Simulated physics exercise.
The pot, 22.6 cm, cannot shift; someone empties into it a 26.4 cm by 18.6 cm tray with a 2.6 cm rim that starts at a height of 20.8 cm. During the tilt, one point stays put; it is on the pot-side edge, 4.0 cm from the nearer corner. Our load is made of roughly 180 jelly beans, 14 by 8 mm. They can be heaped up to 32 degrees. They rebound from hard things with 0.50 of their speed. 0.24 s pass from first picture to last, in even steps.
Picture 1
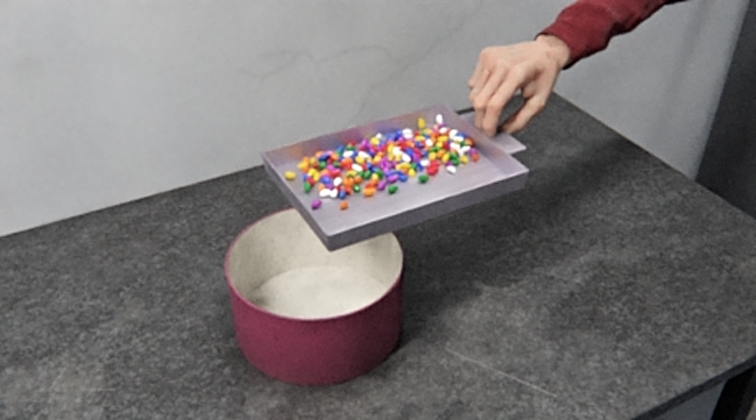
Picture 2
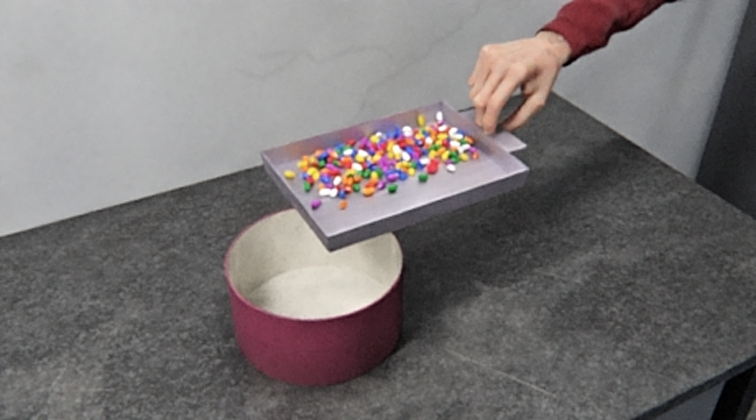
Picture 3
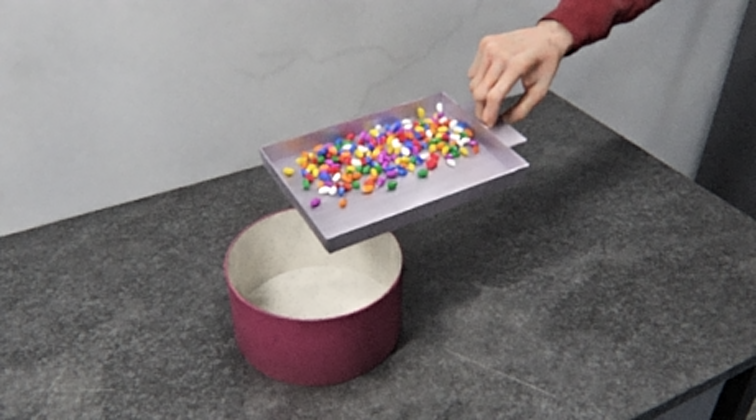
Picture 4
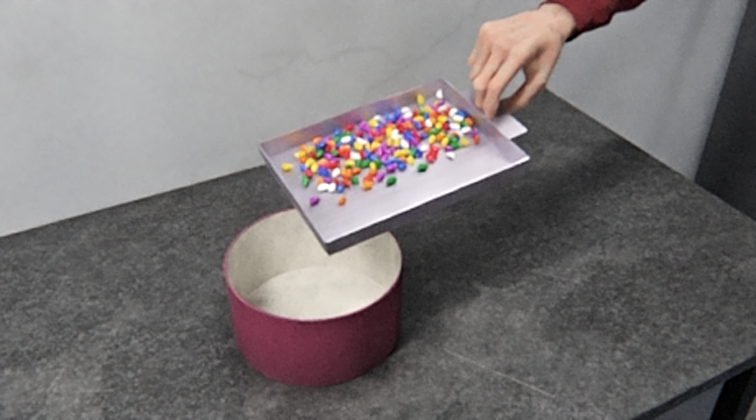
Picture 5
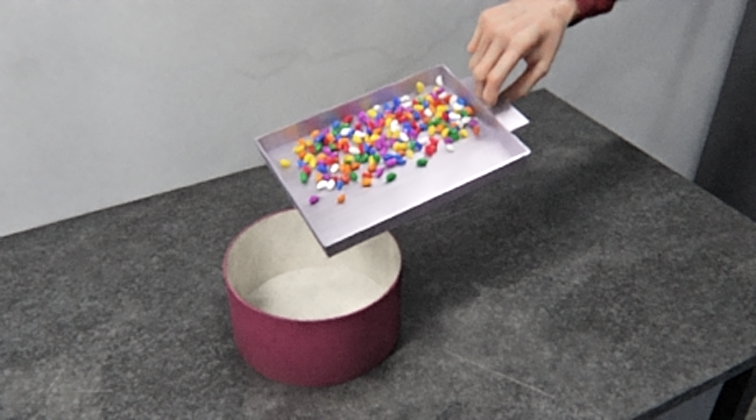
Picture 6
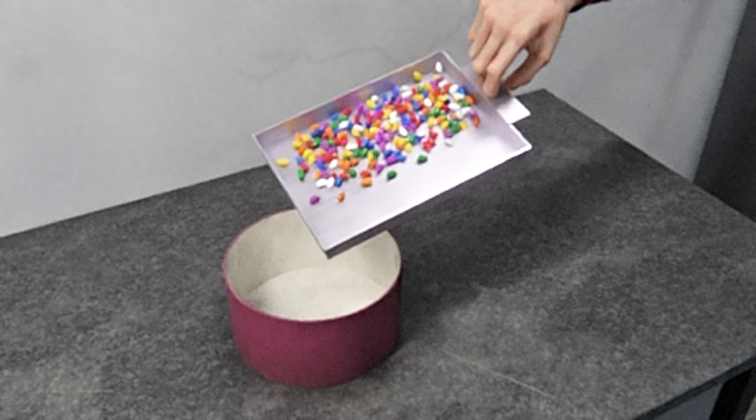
Colourful jelly beans staying spread across a grey tray as a hand steadily tilts it above a dark pink pot.
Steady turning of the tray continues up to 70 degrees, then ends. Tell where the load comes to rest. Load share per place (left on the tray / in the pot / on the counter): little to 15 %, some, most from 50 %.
Left on the tray: Some; pot: Little; counter: Most.
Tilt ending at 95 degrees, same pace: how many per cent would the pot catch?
I'd expect some 5 per cent in the pot.
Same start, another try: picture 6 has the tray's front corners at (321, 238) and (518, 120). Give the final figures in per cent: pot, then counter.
You'd end with pot at 20 and counter at 20.
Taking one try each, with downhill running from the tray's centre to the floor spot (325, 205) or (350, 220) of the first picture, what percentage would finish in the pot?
The share comes to roughly 15 in a hundred, then roughly 5 in a hundred.
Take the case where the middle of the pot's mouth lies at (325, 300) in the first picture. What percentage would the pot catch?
Roughly 55 per cent.
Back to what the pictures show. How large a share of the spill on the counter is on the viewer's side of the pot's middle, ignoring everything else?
Estimate: Close to 100 per cent of the pieces.
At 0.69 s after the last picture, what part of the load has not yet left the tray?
Estimate: About 50 percent.
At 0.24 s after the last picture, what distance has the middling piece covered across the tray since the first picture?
About 5 cm.
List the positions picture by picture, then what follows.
The first picture shows tray tilt 0 degrees, front corners at (329, 233) and (525, 170); middle of the pieces at (392, 157); pot at (316, 257).
The second picture shows tray tilt 1 degrees, front corners at (329, 234) and (525, 168); middle of the pieces at (392, 155).
The third picture shows tray tilt 4 degrees, front corners at (328, 236) and (525, 164), lowest corner left front; middle of the pieces at (391, 150).
The fourth picture shows tray tilt 9 degrees, front corners at (327, 240) and (526, 157), lowest corner left front; middle of the pieces at (390, 142).
The fifth picture shows tray tilt 14 degrees, front corners at (326, 243) and (526, 151), lowest corner left front; middle of the pieces at (389, 134).
The sixth picture shows tray tilt 19 degrees, front corners at (326, 247) and (527, 146), lowest corner left front; middle of the pieces at (382, 131); pot at (313, 258).
Then, 0.24 s after the last picture, tilt 44 degrees; the tray holds 100 %, the pot 0 %.
Then, 0.41 s after the last picture, tilt 62 degrees; the tray holds 100 %, the pot 0 %.
Then, 0.69 s after the last picture, tilt 70 degrees; the tray holds 50 %, the pot 0 %.
In the end, tray 35 %, pot 0 %, counter 65 %.
